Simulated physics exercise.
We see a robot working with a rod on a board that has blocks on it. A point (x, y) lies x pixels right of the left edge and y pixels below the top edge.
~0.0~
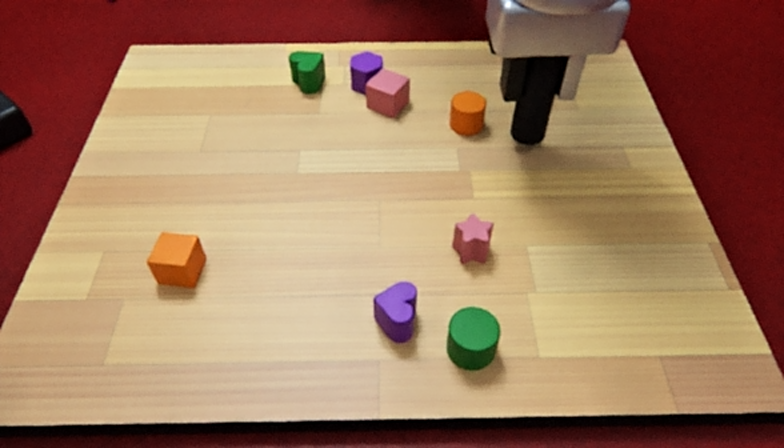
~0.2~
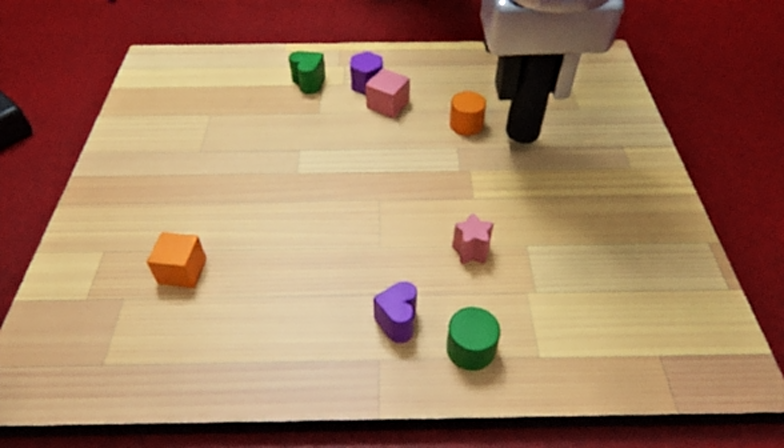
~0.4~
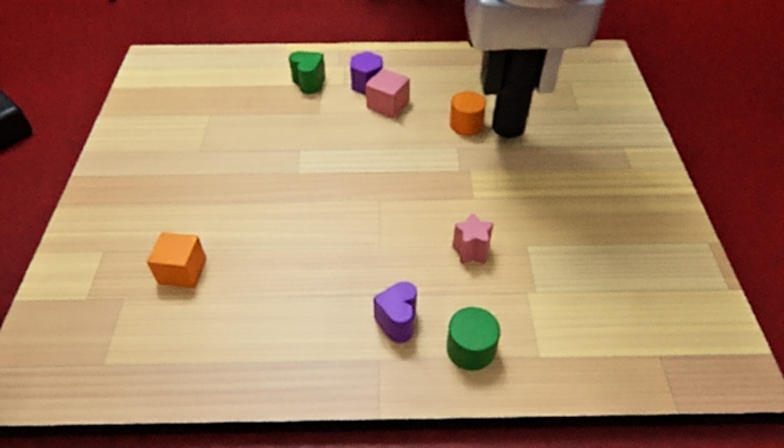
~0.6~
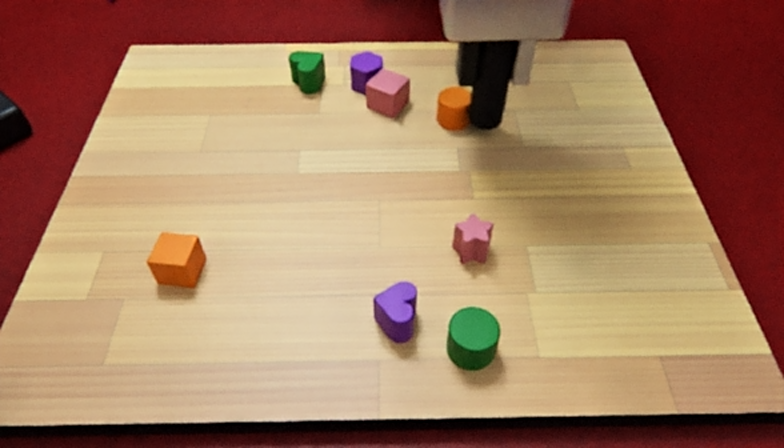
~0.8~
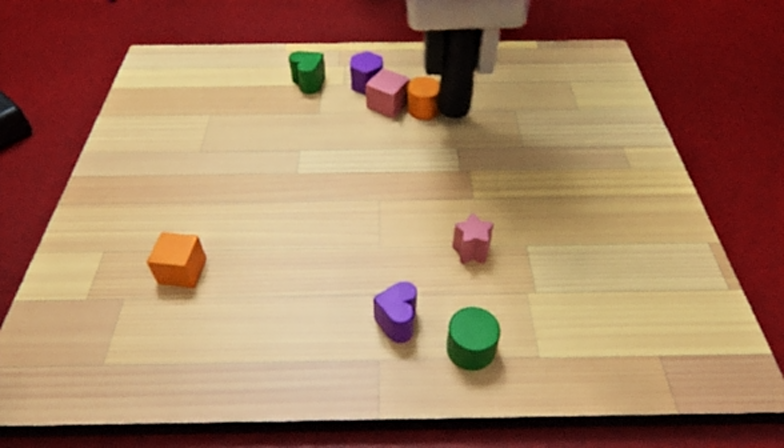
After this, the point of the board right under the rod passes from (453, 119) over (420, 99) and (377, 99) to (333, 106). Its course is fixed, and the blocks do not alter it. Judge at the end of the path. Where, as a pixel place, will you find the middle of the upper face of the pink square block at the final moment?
The middle of its top is at (296, 91).
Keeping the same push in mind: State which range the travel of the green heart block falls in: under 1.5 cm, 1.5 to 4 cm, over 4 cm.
The best fit is 1.5 to 4 cm.
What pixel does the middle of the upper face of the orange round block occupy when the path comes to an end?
I'd guess (319, 65).
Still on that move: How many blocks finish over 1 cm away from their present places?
Once the path ends, three or more blocks will have shifted.
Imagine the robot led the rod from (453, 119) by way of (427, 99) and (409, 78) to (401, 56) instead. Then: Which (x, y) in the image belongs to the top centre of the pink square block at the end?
It will likely be found at (356, 78).
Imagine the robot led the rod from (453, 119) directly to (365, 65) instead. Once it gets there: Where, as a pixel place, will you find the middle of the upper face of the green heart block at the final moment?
Its top middle: (283, 58).
The first path, step by step. One third of the way, rod at (420, 88); purple six-sided block at (356, 57), turned 15° clockwise; pink square block at (359, 77), turned 50° anticlockwise; orange round block at (390, 69).
Two thirds of the way, rod at (376, 88); purple six-sided block at (336, 48), turned 60° clockwise; pink square block at (324, 83), turned 100° anticlockwise; orange round block at (347, 66).
At the end, rod at (332, 95); green heart block at (292, 52), turned 25° anticlockwise; purple six-sided block at (332, 45), turned 80° clockwise; pink square block at (296, 91), turned 120° anticlockwise; orange round block at (319, 65).
